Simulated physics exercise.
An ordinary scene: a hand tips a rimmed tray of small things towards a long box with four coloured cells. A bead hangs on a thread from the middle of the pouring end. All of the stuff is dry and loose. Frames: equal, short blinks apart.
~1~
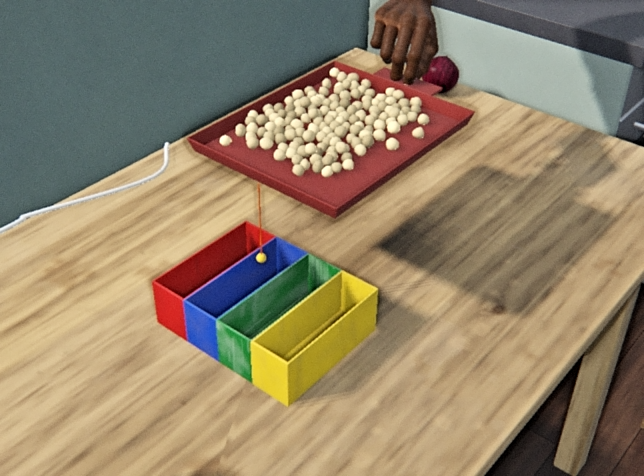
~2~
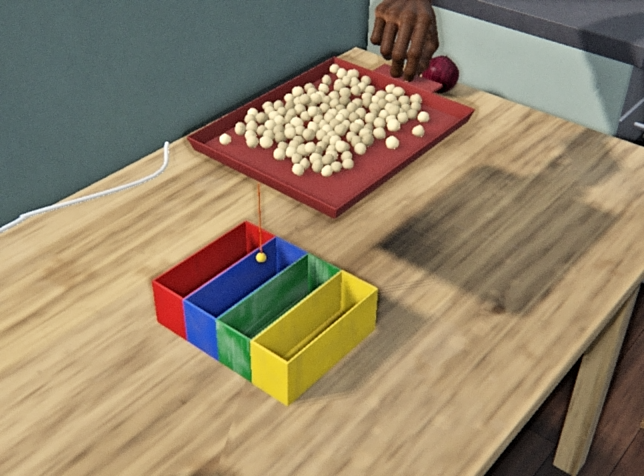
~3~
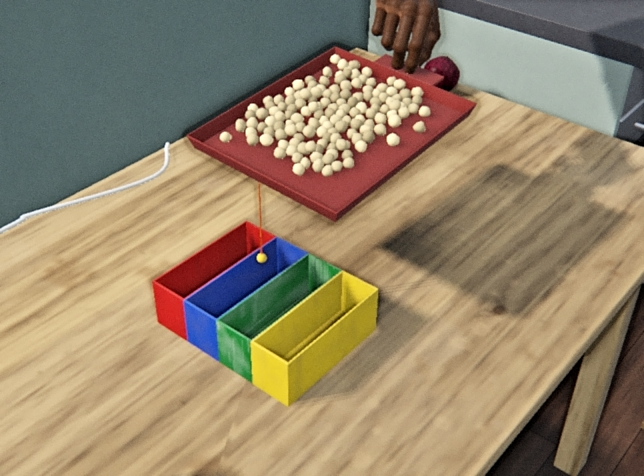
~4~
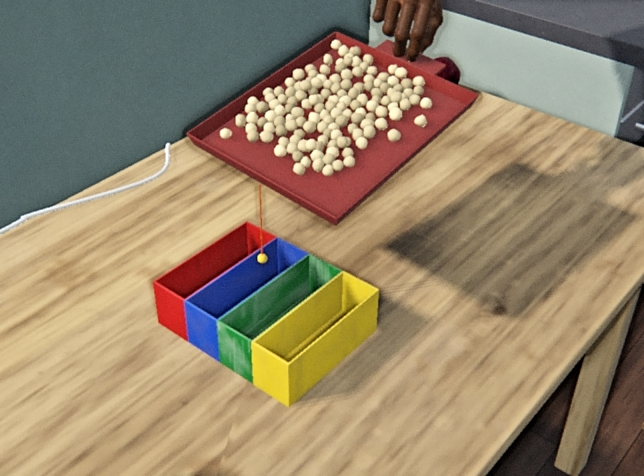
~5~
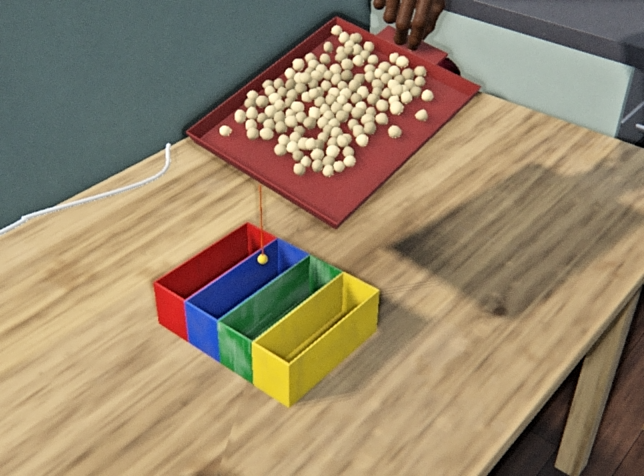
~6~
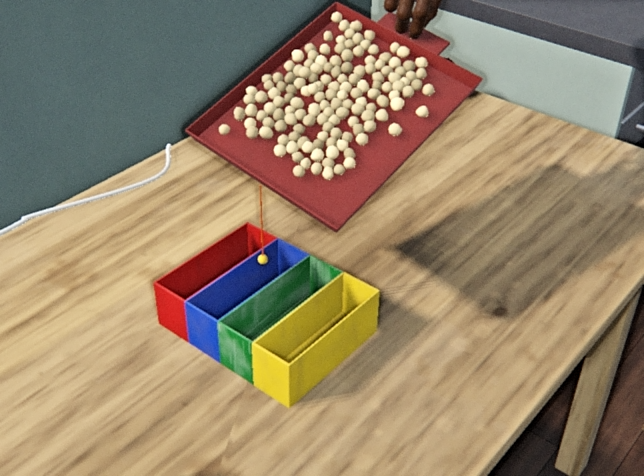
At first, a hand holds a red tray of small, round, cream-coloured nuts nearly level above a wooden table, near a box with red, blue, green and yellow cells. The hand then gradually raises the tray's far end, steepening its slant, while the nuts stay spread across it, barely shifting.
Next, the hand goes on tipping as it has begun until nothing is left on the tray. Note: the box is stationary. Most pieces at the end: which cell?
Yellow.
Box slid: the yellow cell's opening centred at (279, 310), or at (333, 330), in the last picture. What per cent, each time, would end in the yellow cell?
About 30 per cent, then about 40 per cent.
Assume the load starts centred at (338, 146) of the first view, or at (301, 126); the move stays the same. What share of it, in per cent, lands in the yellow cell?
The first start gives 50 percent and the second 50 percent.
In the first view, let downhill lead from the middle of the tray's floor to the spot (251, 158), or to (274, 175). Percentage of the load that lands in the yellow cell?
The first comes to 0 %, while the second comes to 20 %.
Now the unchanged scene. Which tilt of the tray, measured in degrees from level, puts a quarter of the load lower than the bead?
I'd say close to 75 degrees.
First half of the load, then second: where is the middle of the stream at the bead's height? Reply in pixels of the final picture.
It goes through near (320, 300) first, then near (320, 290).
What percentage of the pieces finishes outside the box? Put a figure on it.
20 per cent.
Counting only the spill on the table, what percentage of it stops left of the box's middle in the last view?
That comes to about 0 per cent of the pieces.
Shortly afterwards, tray tipped steeply; the bulk on the tray; only a few in the yellow cell; near a quarter falling or outside the box.
Next, tray tipped past a quarter turn; only a few on the tray; near half in the yellow cell; near a quarter in the green cell; only a few in the blue cell; only a few in the red cell; near a quarter falling or outside the box.
Some moments later, tray tipped past a quarter turn; near half in the yellow cell; near a quarter in the green cell; only a few in the blue cell; only a few in the red cell; near a quarter falling or outside the box.
In the end, tray tipped past a quarter turn; near half in the yellow cell; near a quarter in the green cell; only a few in the blue cell; only a few in the red cell; near a quarter outside the box.
